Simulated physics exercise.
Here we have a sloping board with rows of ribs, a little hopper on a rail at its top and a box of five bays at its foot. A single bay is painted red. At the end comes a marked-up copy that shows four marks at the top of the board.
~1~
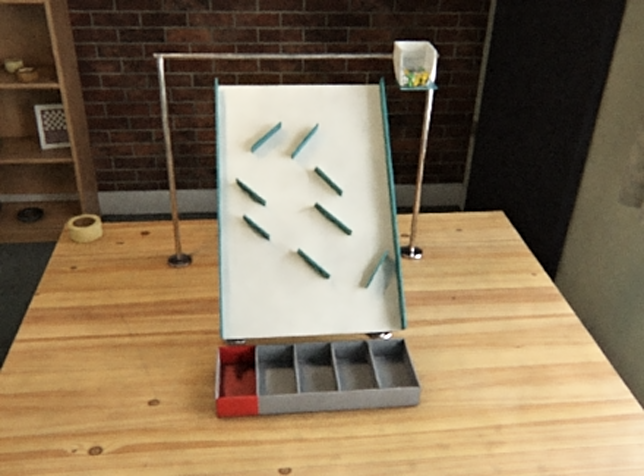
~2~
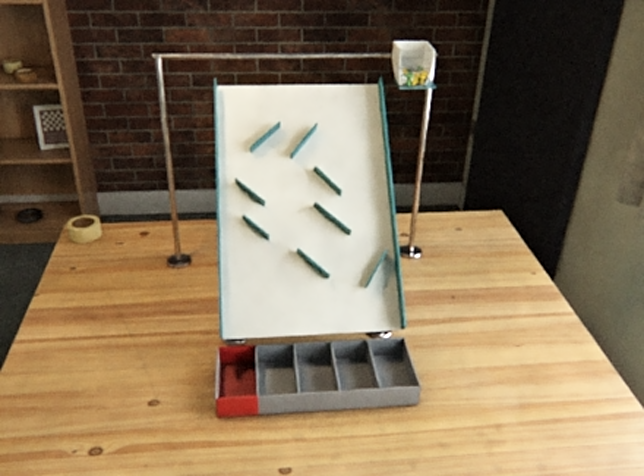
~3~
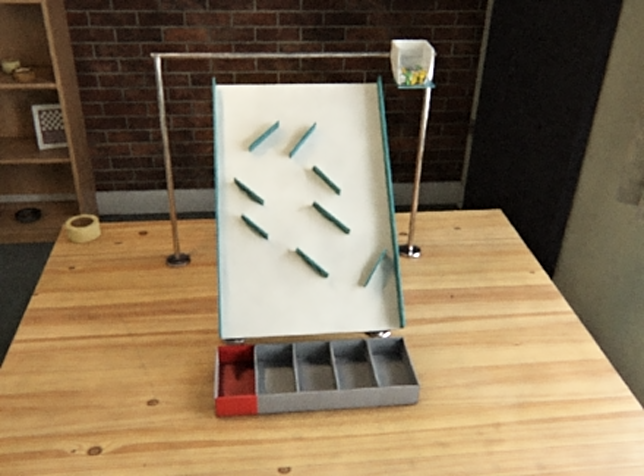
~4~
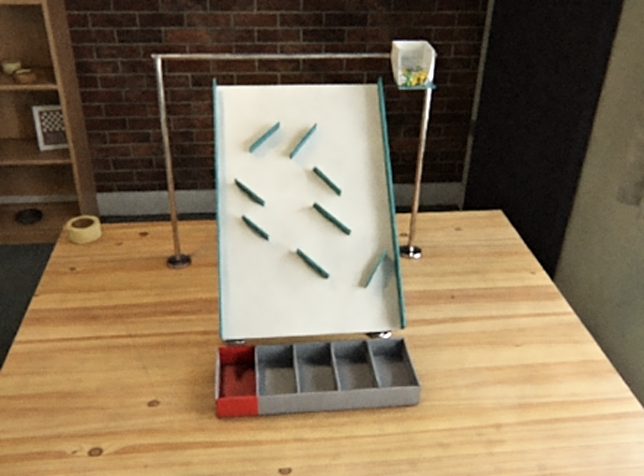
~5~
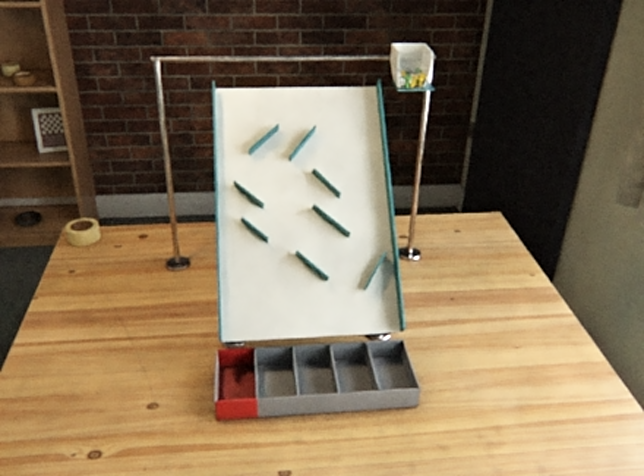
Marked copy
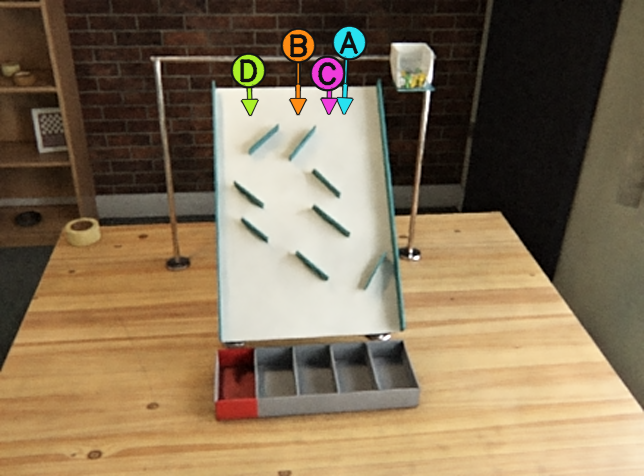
On a wooden table, a sloping white board with green ribs standing still above a five-bay box, its leftmost bay red.
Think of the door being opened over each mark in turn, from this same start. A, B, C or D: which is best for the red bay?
Take D.
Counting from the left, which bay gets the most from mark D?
The first.
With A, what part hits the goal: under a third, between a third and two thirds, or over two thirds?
It is under a third.
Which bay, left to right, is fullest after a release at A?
It is the fourth one.
On the marked copy, mark A meets the board at (344, 107); mark B meets the board at (298, 108); mark C meets the board at (328, 108); mark D meets the board at (250, 109).
For mark A, none in the red bay, nearly all in other bays.
For mark B, none in the red bay, nearly all in other bays, a stray few held on the board.
For mark C, none in the red bay, all in other bays.
For mark D, about half in the red bay, about a third in other bays, a stray few held on the board, a small part outside the box.
